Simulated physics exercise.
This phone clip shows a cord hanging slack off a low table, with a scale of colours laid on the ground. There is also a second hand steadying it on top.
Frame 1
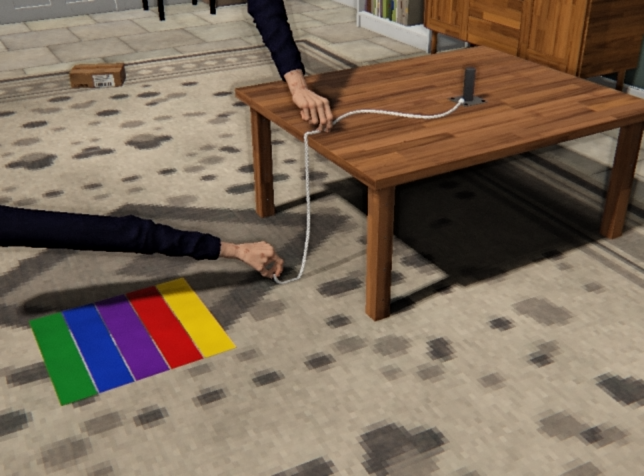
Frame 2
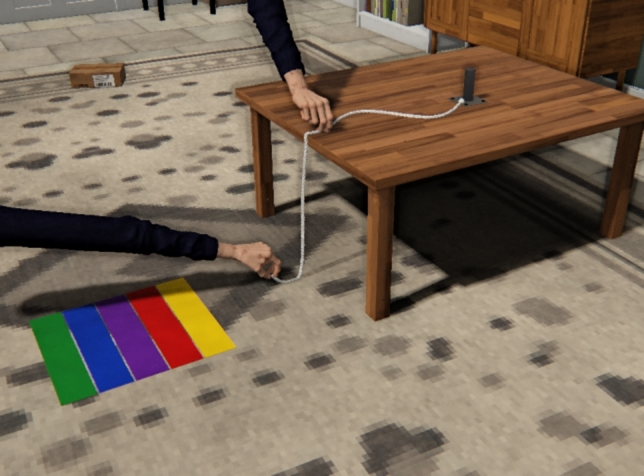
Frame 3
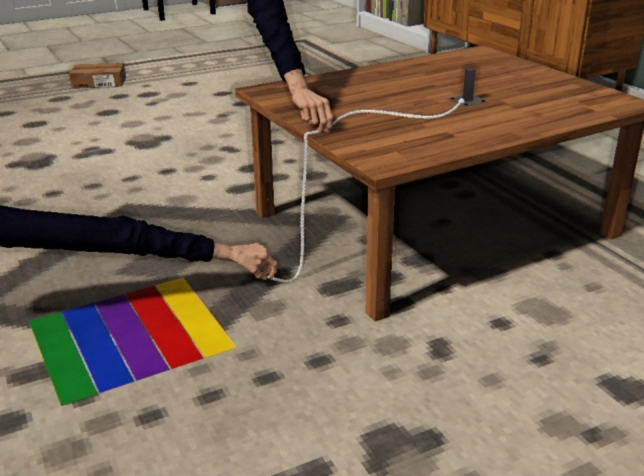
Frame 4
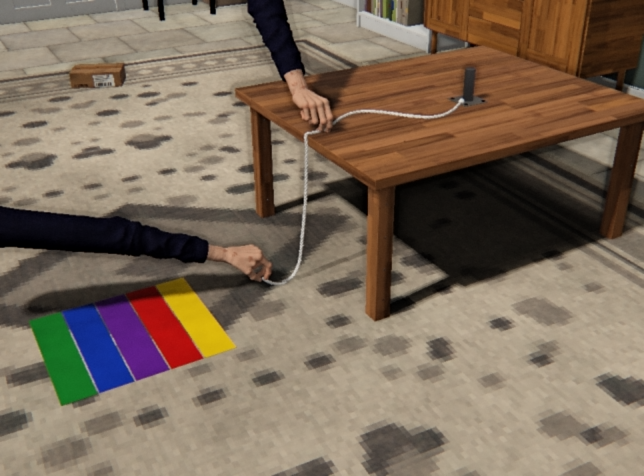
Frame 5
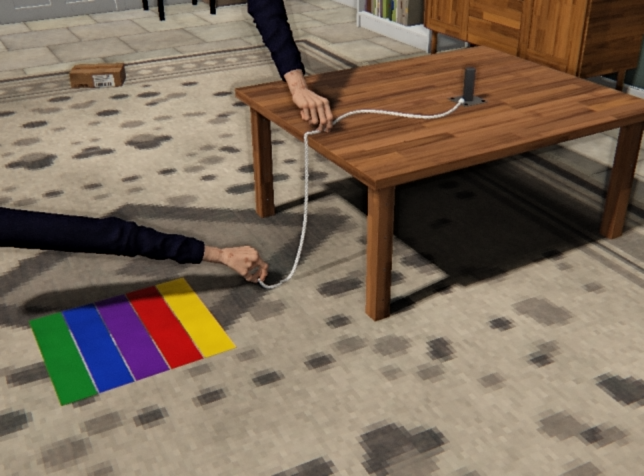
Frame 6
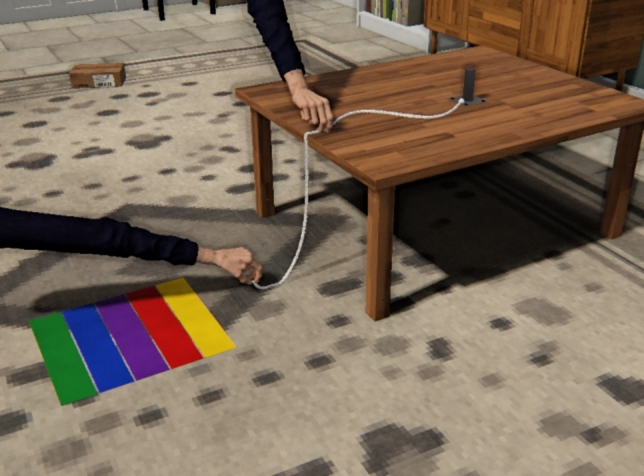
We see one hand holding a white cord at the edge of a low wooden table while another hand, near the floor beside a strip of coloured bands, draws the cord's lower end slightly to the left.
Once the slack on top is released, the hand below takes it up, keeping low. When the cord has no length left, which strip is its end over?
The purple strip.
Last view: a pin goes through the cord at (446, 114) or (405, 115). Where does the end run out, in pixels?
Respectively, (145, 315) and (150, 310).
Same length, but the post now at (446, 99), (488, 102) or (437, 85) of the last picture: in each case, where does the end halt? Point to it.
The first try gives (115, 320), the second (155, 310) and the third (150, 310).
Soon after, end near (192, 299); over yellow.
After that, end near (154, 310); over red.
At the stop, end near (131, 317); over purple. It halts on the purple strip.
